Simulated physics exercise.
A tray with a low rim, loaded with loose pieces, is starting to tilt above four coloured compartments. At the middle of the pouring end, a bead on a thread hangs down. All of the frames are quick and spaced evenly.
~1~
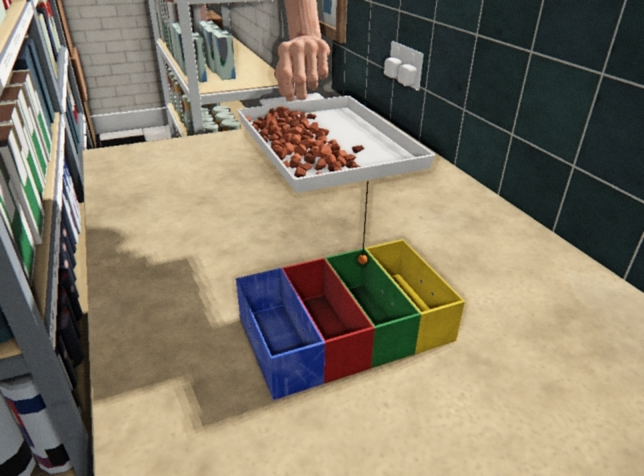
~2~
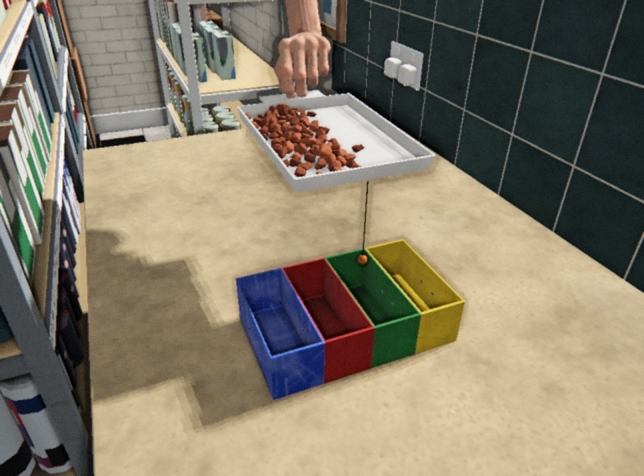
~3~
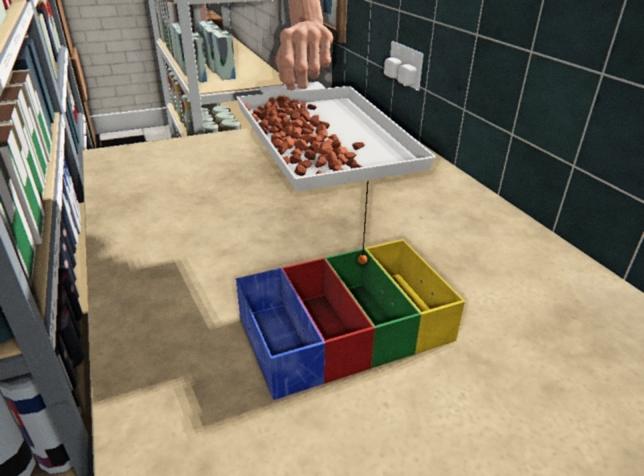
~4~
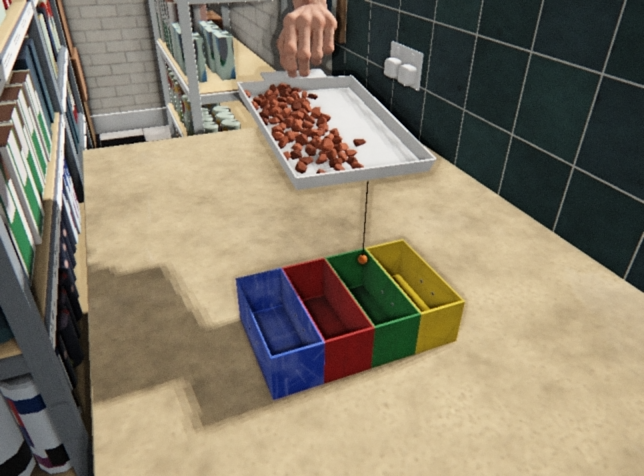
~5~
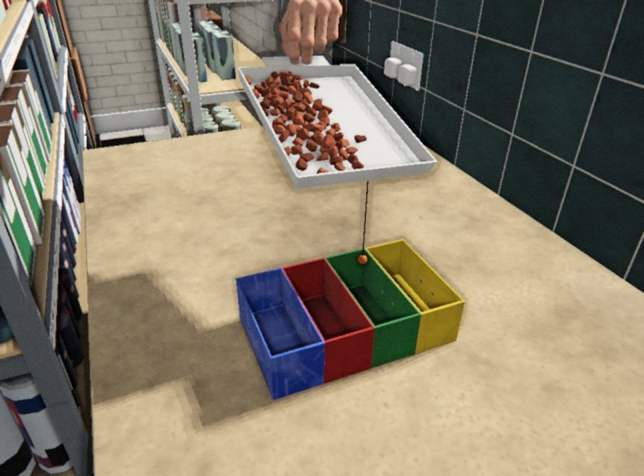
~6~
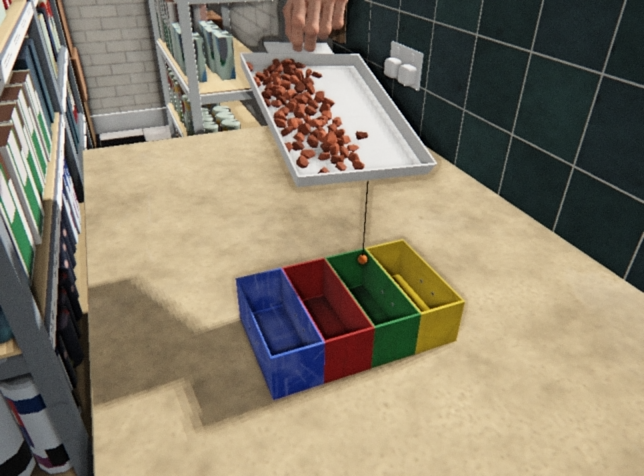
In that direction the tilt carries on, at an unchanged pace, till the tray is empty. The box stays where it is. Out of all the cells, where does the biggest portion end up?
In the yellow cell.
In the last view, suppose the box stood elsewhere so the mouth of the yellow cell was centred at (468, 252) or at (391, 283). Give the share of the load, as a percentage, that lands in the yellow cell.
Trial 1 around 0 percent, trial 2 around 40 percent.
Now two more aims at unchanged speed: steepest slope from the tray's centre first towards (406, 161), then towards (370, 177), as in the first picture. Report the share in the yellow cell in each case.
The first gives 60 %, the second 30 %.
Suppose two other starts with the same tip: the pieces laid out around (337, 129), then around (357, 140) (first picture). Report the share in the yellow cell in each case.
It comes to about 50 per cent the first time and about 60 per cent the second.
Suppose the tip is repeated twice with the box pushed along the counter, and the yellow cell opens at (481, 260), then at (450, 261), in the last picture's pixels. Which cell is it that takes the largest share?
Try 1 - that red cell; try 2 - that green cell.
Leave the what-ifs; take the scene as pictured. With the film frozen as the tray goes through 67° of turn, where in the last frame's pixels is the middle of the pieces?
Its middle sits at about pixel (384, 158).
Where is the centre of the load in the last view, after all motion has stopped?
At about (410, 315).
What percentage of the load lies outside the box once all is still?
Call it some 20 percent of the pieces.
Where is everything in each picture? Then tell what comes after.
The first picture shows corners of the pouring end (297, 178) and (431, 154), level; middle of the load (296, 138), bits of crushed brick; bead on its thread (363, 259); blue cell (298, 367); red cell (349, 351); green cell (396, 337); yellow cell (440, 324).
The second picture shows corners of the pouring end (297, 177) and (431, 155), level; middle of the load (296, 136).
The third picture shows corners of the pouring end (297, 177) and (432, 156), tipped barely, lowest at the right corner; middle of the load (296, 131).
The fourth picture shows corners of the pouring end (298, 176) and (433, 158), tipped a little, lowest at the right corner; middle of the load (297, 123).
The fifth picture shows corners of the pouring end (299, 175) and (433, 160), tipped a little, lowest at the right corner; middle of the load (298, 115).
The sixth picture shows corners of the pouring end (300, 174) and (433, 162), tipped clearly, lowest at the right corner; middle of the load (300, 107); blue cell (298, 367); red cell (349, 351); green cell (396, 337); yellow cell (440, 324).
Just after the last frame, tray tipped steeply; almost all on the tray; about a tenth falling or outside the box.
A moment on, tray tipped past a quarter turn; about a tenth on the tray; roughly half in the yellow cell; about a tenth in the green cell; roughly a third falling or outside the box.
Further on, tray tipped past a quarter turn; roughly half in the yellow cell; roughly a quarter in the green cell; just a few in the red cell; roughly a quarter falling or outside the box.
When it is over, tray tipped past a quarter turn; roughly half in the yellow cell; roughly a quarter in the green cell; just a few in the red cell; not one in the blue cell; roughly a quarter outside the box.
